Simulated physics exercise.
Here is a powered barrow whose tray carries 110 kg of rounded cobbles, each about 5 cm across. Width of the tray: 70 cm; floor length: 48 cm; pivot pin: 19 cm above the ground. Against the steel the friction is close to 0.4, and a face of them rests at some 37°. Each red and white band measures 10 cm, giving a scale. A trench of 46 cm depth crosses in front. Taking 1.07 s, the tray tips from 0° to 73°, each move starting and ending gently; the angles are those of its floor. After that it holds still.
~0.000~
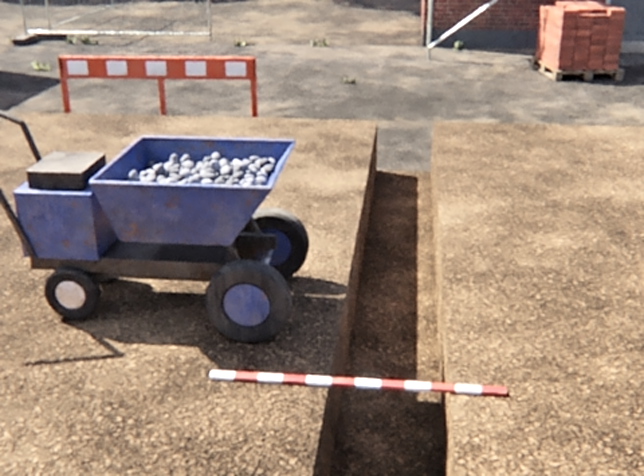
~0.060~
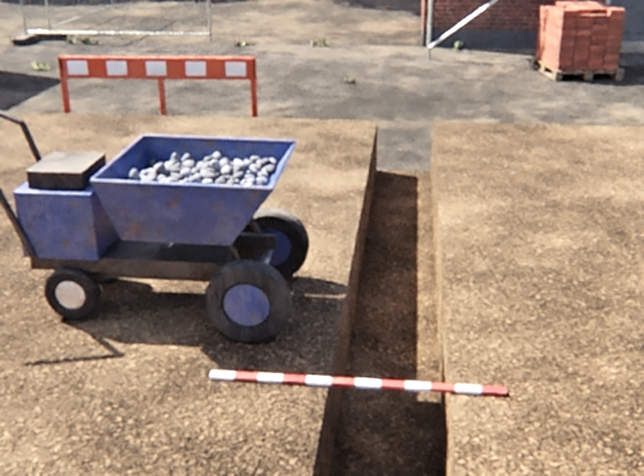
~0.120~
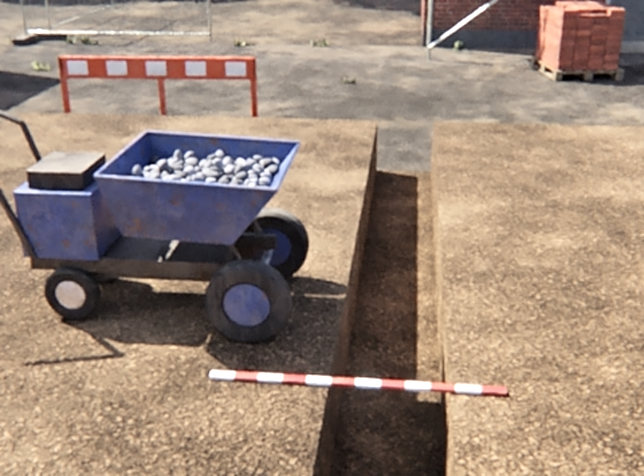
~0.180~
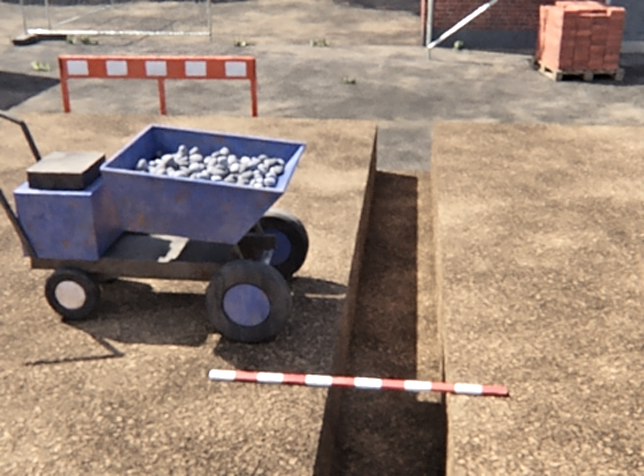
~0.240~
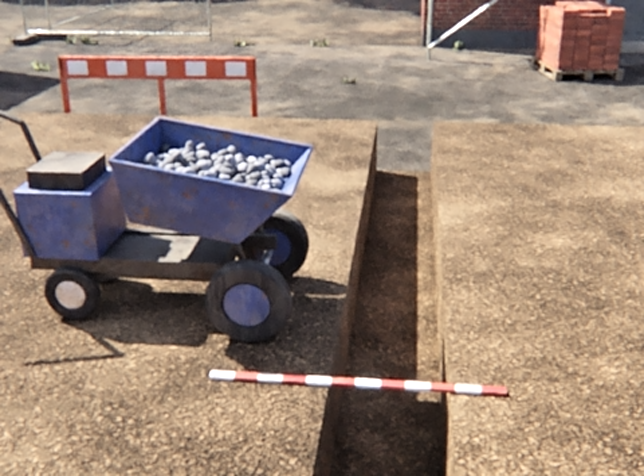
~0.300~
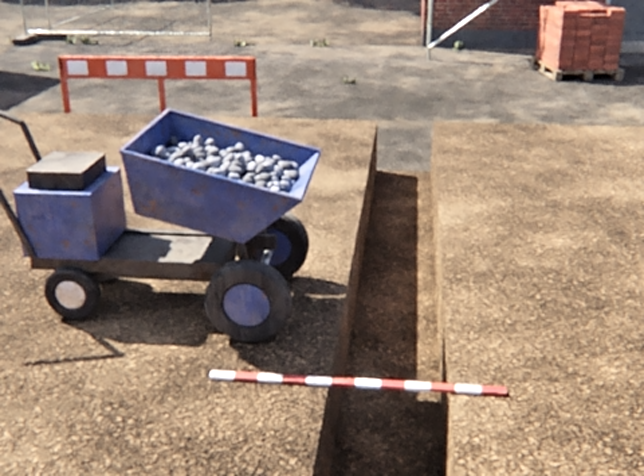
At first, a blue wheeled barrow loaded with rounded grey stones stands with its tray level, left of a narrow trench crossed by a red and white pole. Then the tray's left end rises gradually, tilting it moderately down toward the right, while the stones stay inside and the wheels remain still.
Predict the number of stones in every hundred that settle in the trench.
Close to 88 in a hundred.
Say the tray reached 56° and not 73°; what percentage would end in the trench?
Roughly 40%.
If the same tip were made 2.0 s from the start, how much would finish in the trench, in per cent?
About 100 percent, I'd say.
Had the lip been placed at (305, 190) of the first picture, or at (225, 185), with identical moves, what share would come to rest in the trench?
I'd expect close to 50 per cent at the first and 100 per cent at the second.
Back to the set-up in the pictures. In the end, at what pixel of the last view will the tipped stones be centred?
(412, 386).
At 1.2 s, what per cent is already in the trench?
Roughly 35% by that time.
After 0.8 s the floor is at 61°; 100 % in the tray; the foremost stones are at (370, 246).
After 1.2 s the floor is at 73°; 63 % in the tray, 35 % in the trench, 3 % past the trench; the foremost stones are at (465, 313).
After 1.5 s the floor is at 73°; 23 % in the tray, 65 % in the trench, 12 % past the trench; the foremost stones are at (550, 318).
After 3.5 s the floor is at 73°; 0 % in the tray, 88 % in the trench, 12 % past the trench; the foremost stones are at (602, 320).
